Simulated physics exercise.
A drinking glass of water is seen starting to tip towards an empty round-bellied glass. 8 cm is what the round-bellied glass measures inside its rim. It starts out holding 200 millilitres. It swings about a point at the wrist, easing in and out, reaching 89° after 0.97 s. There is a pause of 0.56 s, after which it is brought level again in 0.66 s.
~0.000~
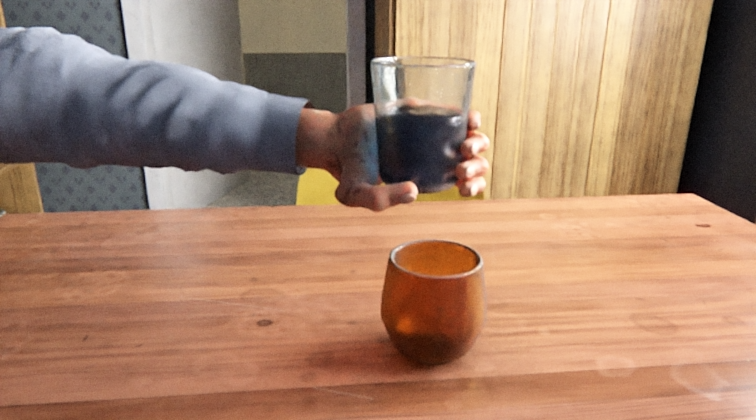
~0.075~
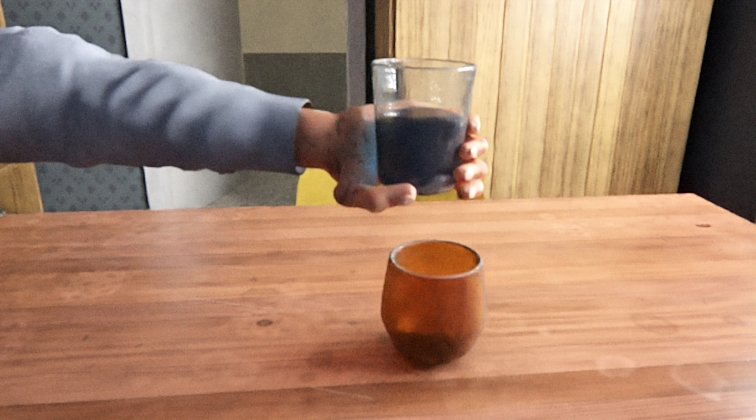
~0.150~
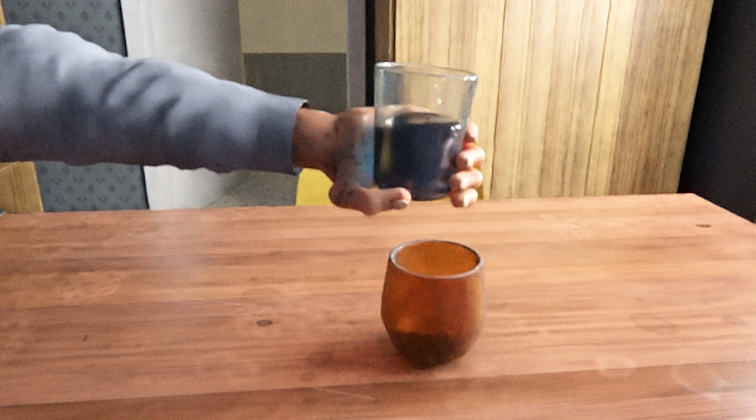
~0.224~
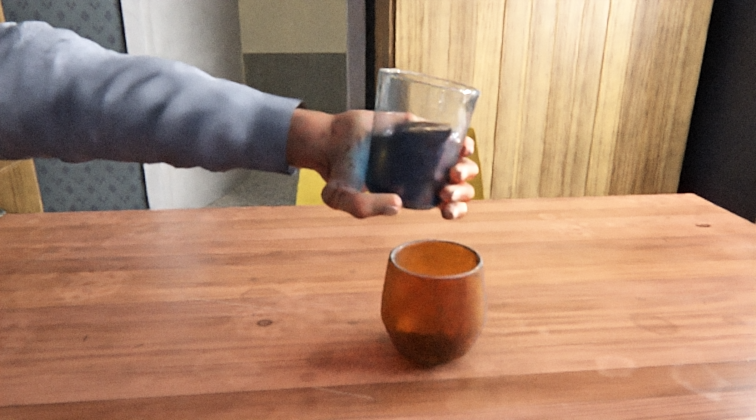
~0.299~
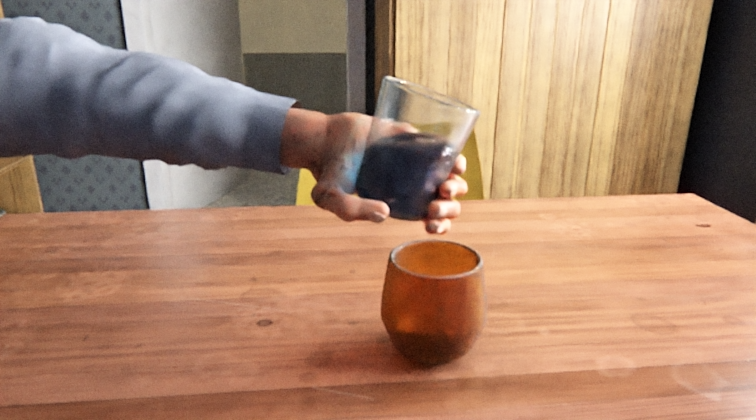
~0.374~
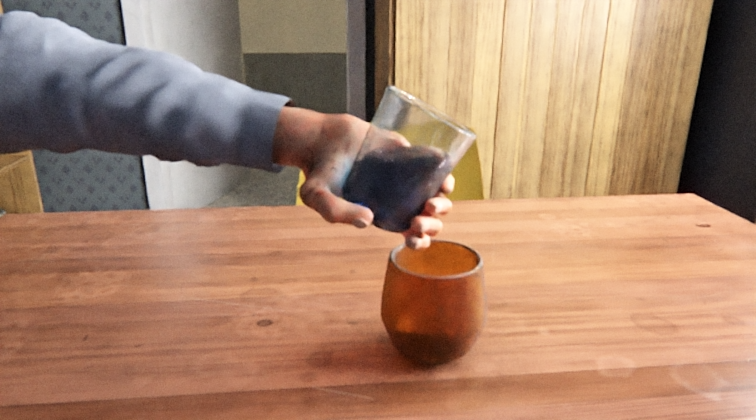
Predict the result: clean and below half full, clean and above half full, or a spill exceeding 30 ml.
Clean, below half.
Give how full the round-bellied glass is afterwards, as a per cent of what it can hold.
About 40 %.
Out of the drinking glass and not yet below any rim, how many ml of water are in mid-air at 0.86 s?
Roughly 25 ml.
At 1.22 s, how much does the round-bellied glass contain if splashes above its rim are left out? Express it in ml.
Reading: Approx. 150 ml.
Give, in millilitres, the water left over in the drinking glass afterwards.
10 ml, roughly.
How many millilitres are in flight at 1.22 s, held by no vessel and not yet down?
Roughly 10 ml is airborne.
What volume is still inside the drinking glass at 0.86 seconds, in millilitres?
Roughly 130 ml remains.
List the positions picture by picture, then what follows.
In the first picture, tilt 0°; pouring edge (472, 64); surface from (394, 111) to (445, 111); the round-bellied glass's rim runs from (392, 261) to (478, 258).
In the second picture, tilt 1°; pouring edge (473, 67); surface from (394, 114) to (447, 111).
In the third picture, tilt 5°; pouring edge (475, 77); surface from (392, 119) to (445, 117).
In the fourth picture, tilt 11°; pouring edge (476, 92); surface from (389, 129) to (444, 126).
In the fifth picture, tilt 19°; pouring edge (476, 113); surface from (379, 141) to (441, 138).
In the sixth picture, tilt 29°; pouring edge (471, 136); surface from (369, 155) to (435, 151).
By 0.86 s the tilt is 86° and the round-bellied glass has 40 ml, the drinking glass 135 ml, and 0 ml is on the table top.
By 1.22 s the tilt is 89° and the round-bellied glass has 155 ml, the drinking glass 35 ml, and 0 ml is on the table top.
By 1.59 s the tilt is 87° and the round-bellied glass has 190 ml, the drinking glass 10 ml, and 0 ml is on the table top.
By 1.99 s the tilt is 18° and the round-bellied glass has 190 ml, the drinking glass 10 ml, and 0 ml is on the table top.
At rest the round-bellied glass has 190 ml, the drinking glass 10 ml, and 0 ml is on the table top.
